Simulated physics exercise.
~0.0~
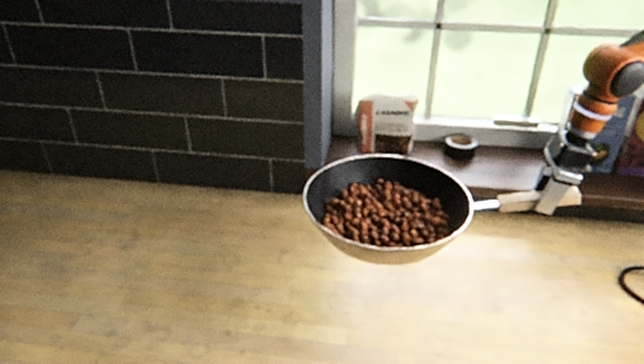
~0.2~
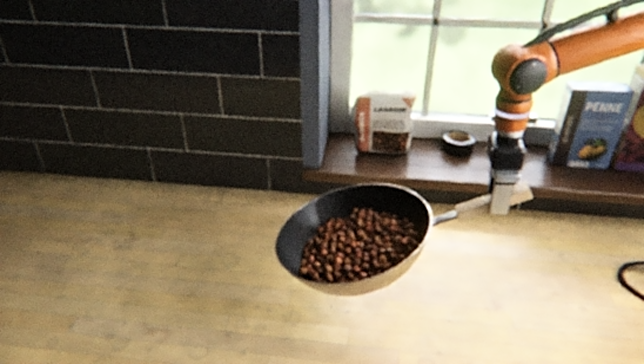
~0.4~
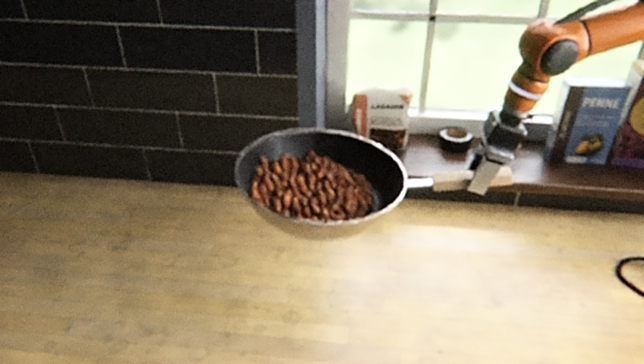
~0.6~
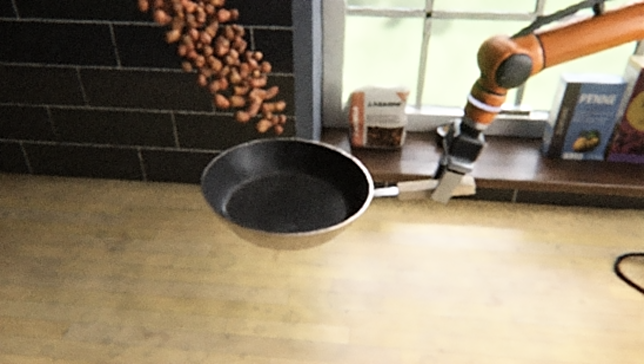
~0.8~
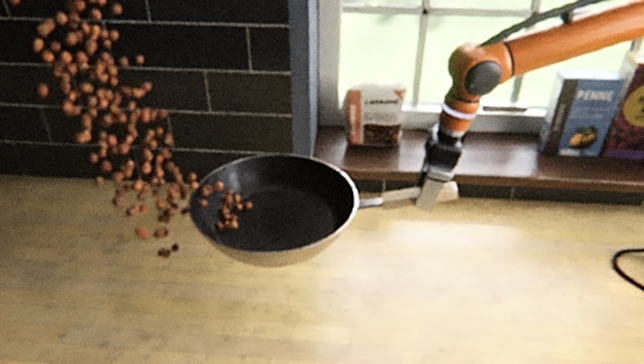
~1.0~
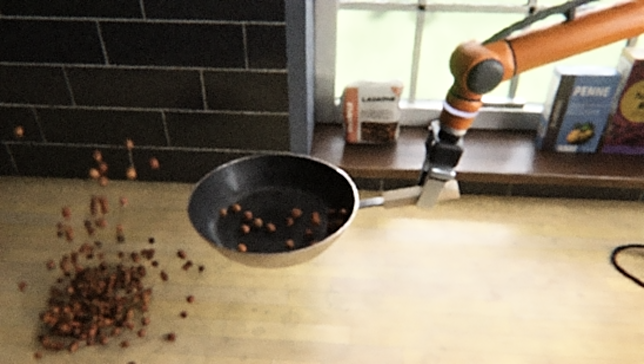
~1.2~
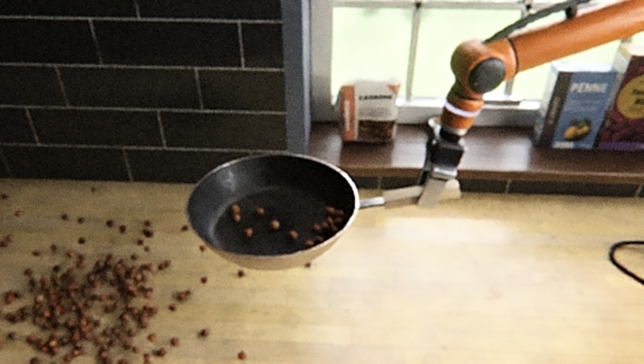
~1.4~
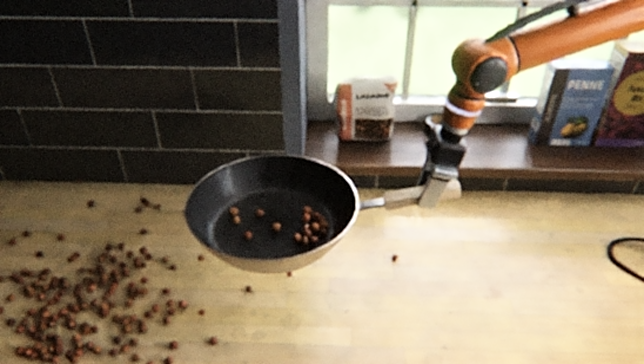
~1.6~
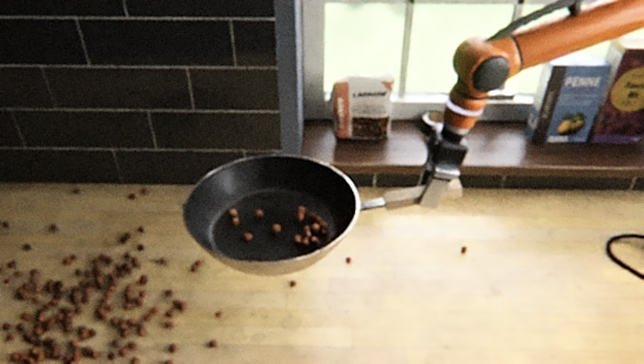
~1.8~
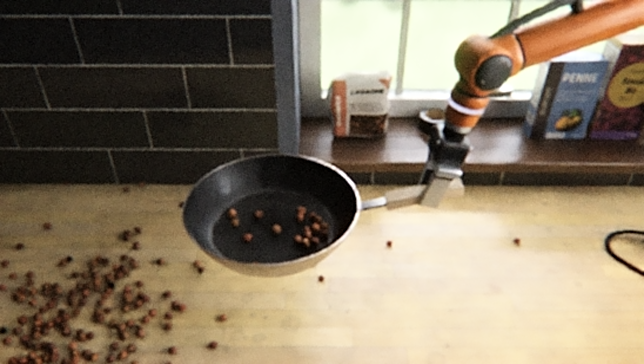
At first, an orange robot arm holds a frying pan heaped with brown hazelnuts above a wooden counter, beside a window and a dark brick wall. The arm dips and tilts the pan as it carries it left, then swings it upward and flings the nuts into the air. They fly up and to the left in a long, loose cluster while the emptied pan levels out. Most of them miss it, rain down on the counter and scatter, though a few drop back inside. The arm finally holds the pan still, with a small handful of nuts in it and the rest strewn across the wood, mostly at the left.
